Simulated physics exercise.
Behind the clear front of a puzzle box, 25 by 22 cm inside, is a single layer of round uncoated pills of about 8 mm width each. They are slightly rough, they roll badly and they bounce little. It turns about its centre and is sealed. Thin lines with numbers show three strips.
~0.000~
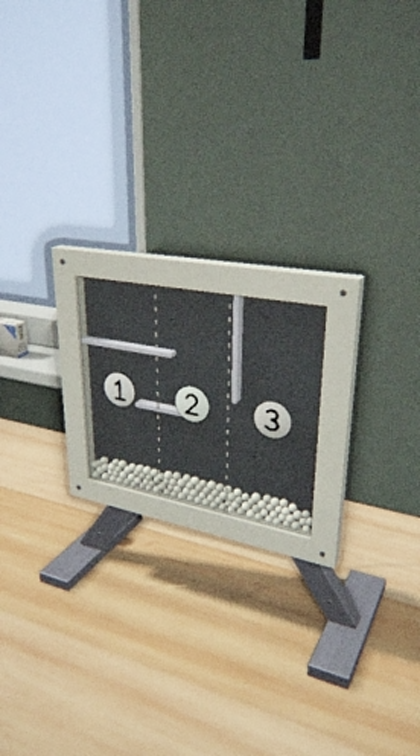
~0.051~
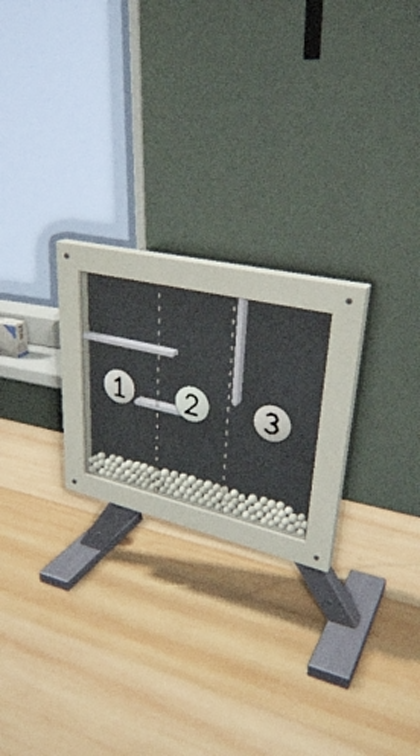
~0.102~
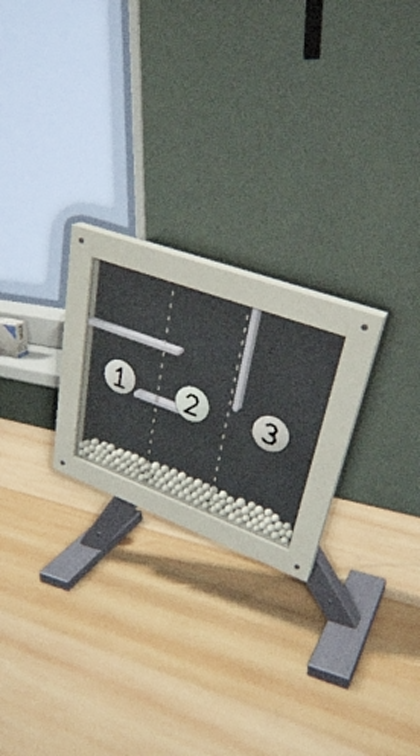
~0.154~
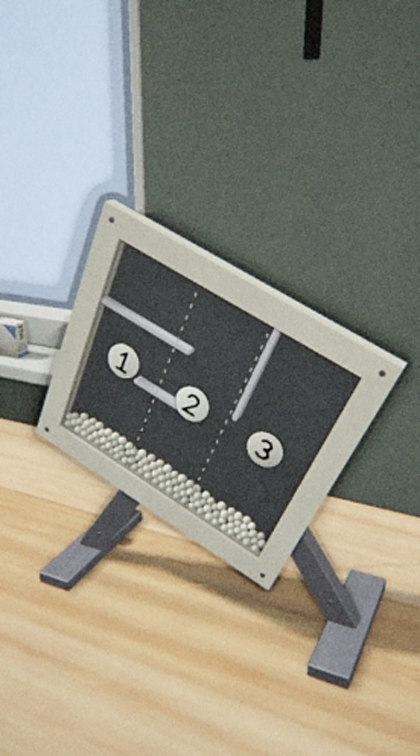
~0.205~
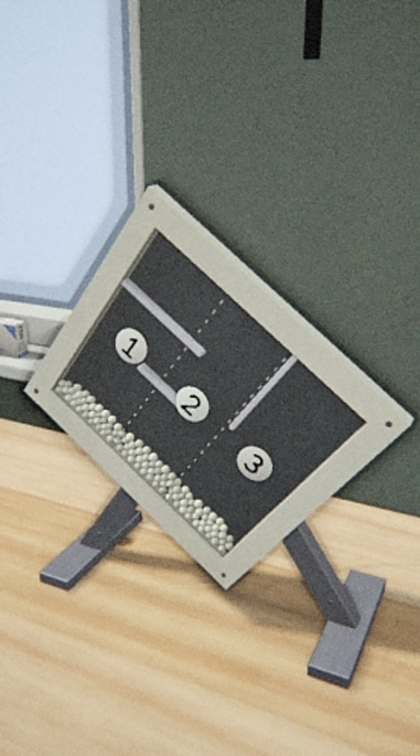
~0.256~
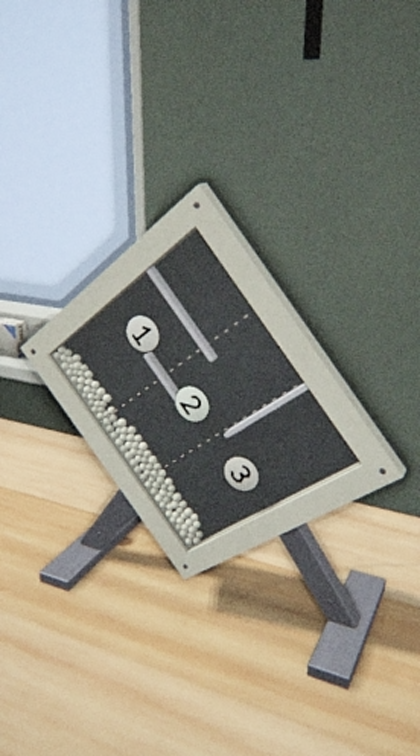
On a wooden desktop before a dark green wall, a pale square frame on grey feet stands level, small whitish balls lying along its bottom beneath three numbered discs. The frame turns clockwise, slightly at first, then steeply, and the balls stay banked along the same side, now slanting down to the right.
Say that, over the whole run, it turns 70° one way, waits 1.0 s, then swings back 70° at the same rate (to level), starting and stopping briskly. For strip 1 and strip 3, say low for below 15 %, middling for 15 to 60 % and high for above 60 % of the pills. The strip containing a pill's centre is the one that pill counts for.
Strip 1: Low, strip 3: High.
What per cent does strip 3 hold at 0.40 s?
50 per cent.
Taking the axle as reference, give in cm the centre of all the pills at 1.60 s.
The middle sits around 1 cm right of it and 11 cm below it.
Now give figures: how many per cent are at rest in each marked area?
Strip 1 5, strip 2 15, strip 3 80.
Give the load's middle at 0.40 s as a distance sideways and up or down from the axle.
The middle sits around 8 cm left of it and 6 cm below it.
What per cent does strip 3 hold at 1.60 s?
It works out at roughly 85 %.
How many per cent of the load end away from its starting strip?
About 50 in a hundred.
After 0.40 s, it stands 70° clockwise; the pills' middle is 8 cm left of and 6 cm below the centre; no. 1, 25 %, no. 2, 25 %, no. 3, 50 %.
After 1.60 s, it stands 35° clockwise; the pills' middle is 1 cm right of and 11 cm below the centre; no. 1, 5 %, no. 2, 10 %, no. 3, 85 %.
After 1.80 s, it stands level; the pills' middle is 7 cm right of and 8 cm below the centre; no. 1, 5 %, no. 2, 10 %, no. 3, 85 %.
Settled by 2.6 s, it stands level; no. 1, 5 %, no. 2, 15 %, no. 3, 80 %.
